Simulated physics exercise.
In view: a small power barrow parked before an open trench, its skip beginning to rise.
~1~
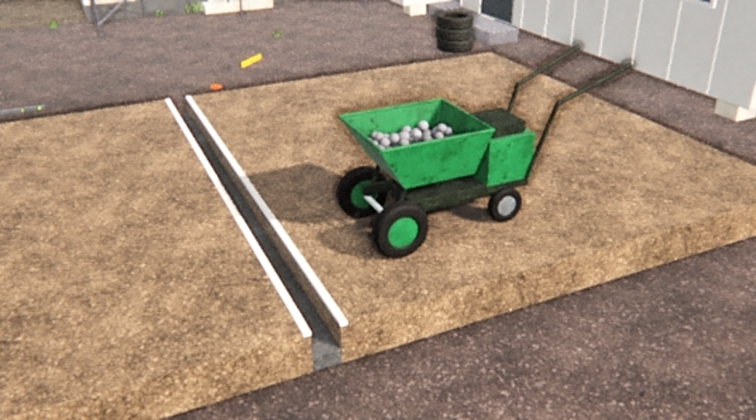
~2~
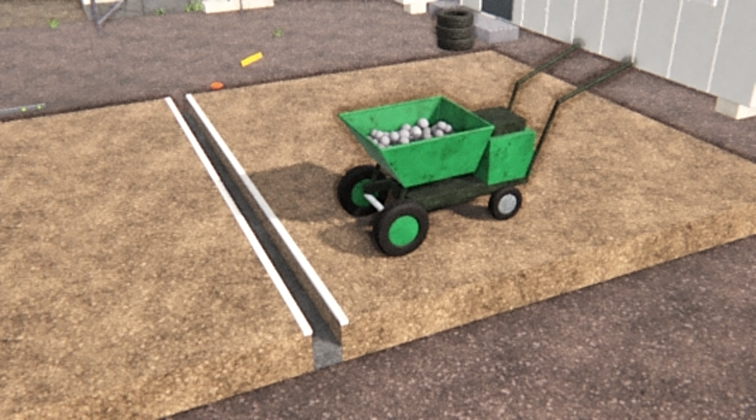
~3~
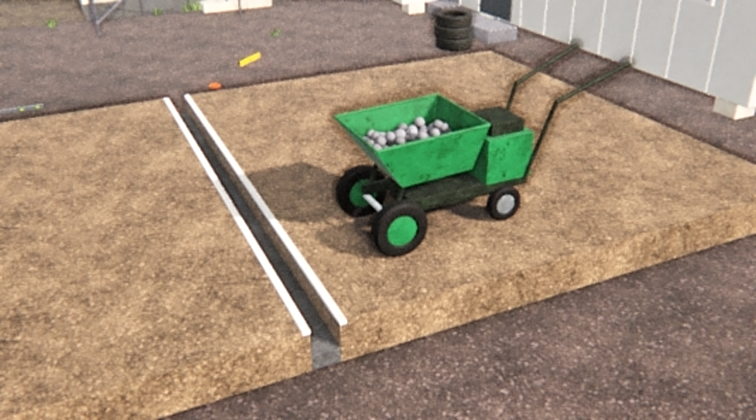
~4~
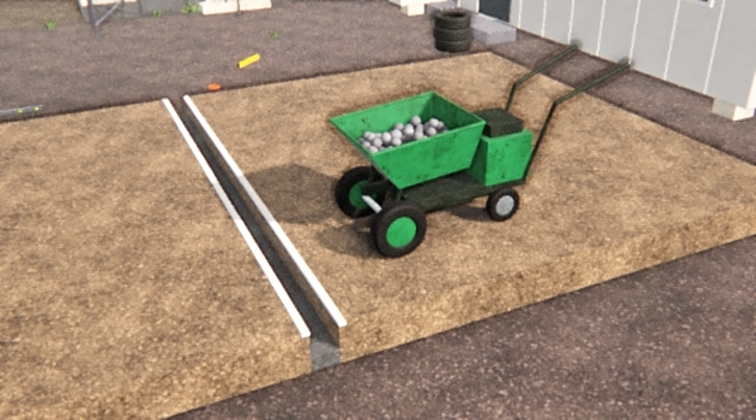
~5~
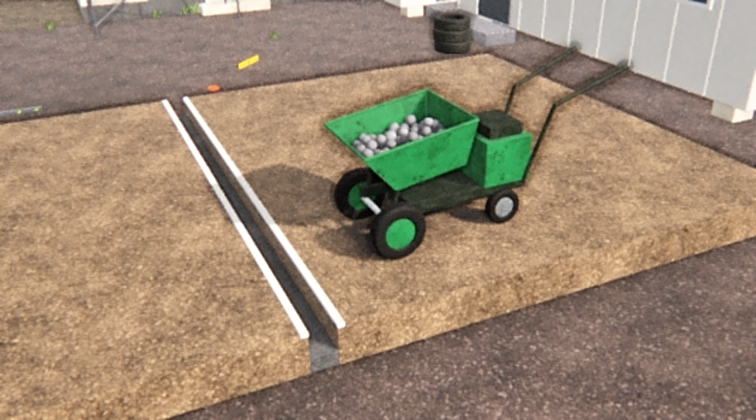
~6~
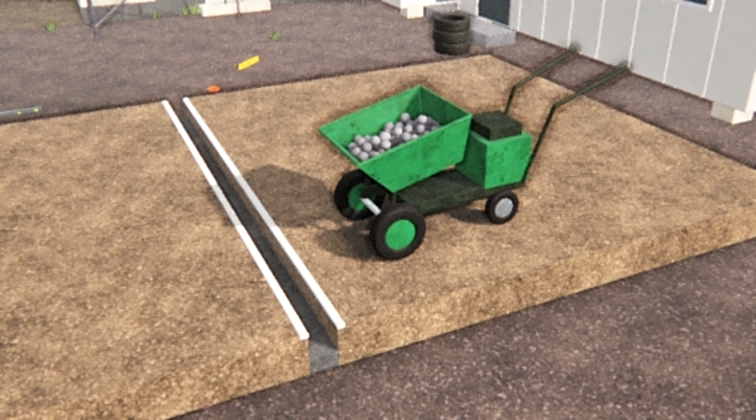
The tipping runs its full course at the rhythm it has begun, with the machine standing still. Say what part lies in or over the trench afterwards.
The trench ends with the larger part of it.
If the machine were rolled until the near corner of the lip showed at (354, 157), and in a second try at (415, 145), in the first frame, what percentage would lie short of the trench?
About 0 and 40 per cent.
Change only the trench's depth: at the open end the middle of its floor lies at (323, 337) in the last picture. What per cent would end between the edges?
Roughly 50 in a hundred.
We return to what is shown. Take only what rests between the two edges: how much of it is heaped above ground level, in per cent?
About 20 per cent.
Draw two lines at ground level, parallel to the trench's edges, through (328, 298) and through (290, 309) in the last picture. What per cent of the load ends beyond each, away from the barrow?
In turn 100 and 30 in a hundred.
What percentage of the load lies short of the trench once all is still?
Near 0 %.
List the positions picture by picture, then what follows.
In the first frame, lip of the skip at (381, 152), level; top of the load at (416, 135), round cobbles; first edge of the trench at (326, 297); far edge at (291, 306), the trench under half as wide as the skip, and about as deep as wide.
In the second frame, lip of the skip at (381, 151), level; top of the load at (416, 133).
In the third frame, lip of the skip at (377, 152), tipped barely; top of the load at (412, 132).
In the fourth frame, lip of the skip at (371, 156), tipped barely; top of the load at (431, 133).
In the fifth frame, lip of the skip at (365, 161), tipped a little; top of the load at (426, 132).
In the sixth frame, lip of the skip at (358, 166), tipped a little; top of the load at (421, 130); first edge of the trench at (323, 299); far edge at (288, 308).
Soon after the last picture, skip tipped well over; all in the skip.
A little later, skip tipped steeply; nearly all in the skip; a stray few in or heaped over the trench; a stray few beyond it; a stray few falling.
Later still, skip tipped right over; about a quarter in the skip; a stray few short of the trench; about two thirds in or heaped over the trench; about a quarter beyond it.
By the end, skip tipped right over; a stray few short of the trench; about two thirds in or heaped over the trench; about a quarter beyond it.
